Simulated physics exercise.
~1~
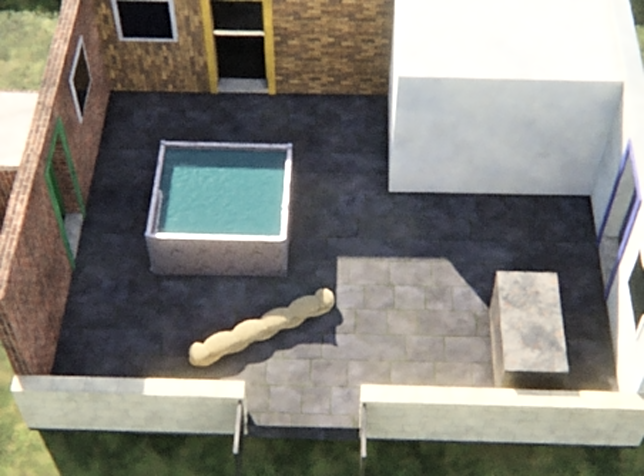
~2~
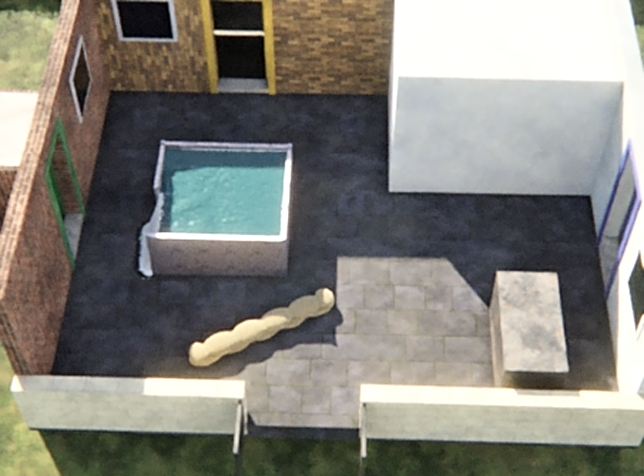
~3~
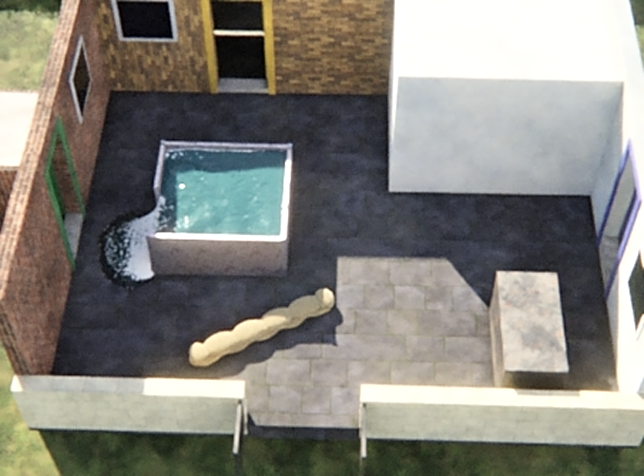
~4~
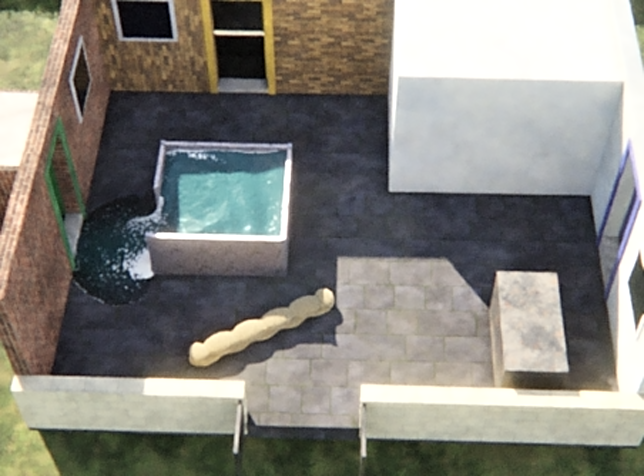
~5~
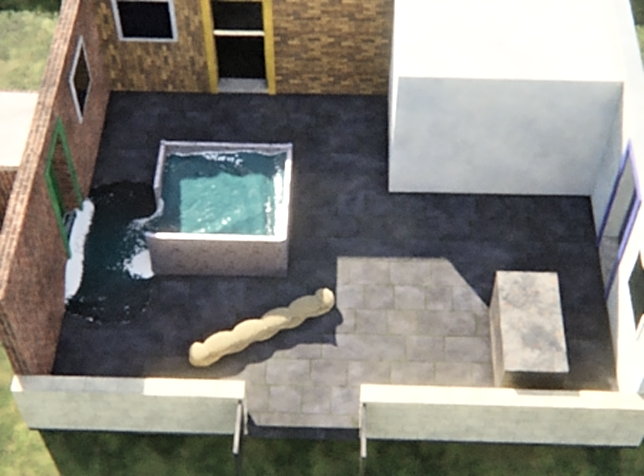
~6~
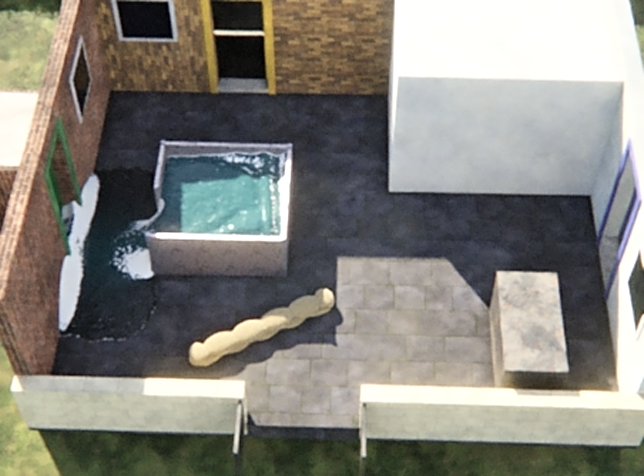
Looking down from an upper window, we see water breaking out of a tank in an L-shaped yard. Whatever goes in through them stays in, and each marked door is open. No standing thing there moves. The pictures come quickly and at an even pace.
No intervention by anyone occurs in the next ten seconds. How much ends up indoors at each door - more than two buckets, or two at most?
Indoors: Yellow door, two at most; blue door, two at most; green door, more than two.
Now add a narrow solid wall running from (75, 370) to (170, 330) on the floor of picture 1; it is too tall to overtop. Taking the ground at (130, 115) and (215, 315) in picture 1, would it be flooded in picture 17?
Inundated; unwetted.
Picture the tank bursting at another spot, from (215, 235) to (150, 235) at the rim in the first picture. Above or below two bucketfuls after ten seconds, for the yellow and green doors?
My reading: Yellow door is under, green door is under.
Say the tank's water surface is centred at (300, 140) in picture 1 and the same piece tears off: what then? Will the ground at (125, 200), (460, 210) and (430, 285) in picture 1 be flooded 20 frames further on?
Soaked, spared, spared.
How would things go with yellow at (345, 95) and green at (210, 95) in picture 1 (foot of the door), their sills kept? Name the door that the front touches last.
That's the blue-painted one.
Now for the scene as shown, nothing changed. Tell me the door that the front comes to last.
It has to be the one in blue.
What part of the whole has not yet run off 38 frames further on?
Around 80 in a hundred.
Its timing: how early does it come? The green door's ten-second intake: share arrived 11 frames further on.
Near 65 %, I'd say.
A moment on, water covers 15 % of the floor; the yellow door not reached, the blue door not reached, the green door far over two buckets in.
Next, water covers 25 % of the floor; the yellow door not reached, the blue door not reached, the green door far over two buckets in.
Then, water covers 45 % of the floor; the yellow door wet at the sill, nothing in, the blue door not reached, the green door far over two buckets in.
Later, water covers 75 % of the floor; the yellow door wet at the sill, nothing in, the blue door not reached, the green door far over two buckets in.
In the end, water covers 95 % of the floor; the yellow door wet at the sill, nothing in, the blue door wet at the sill, nothing in, the green door far over two buckets in.
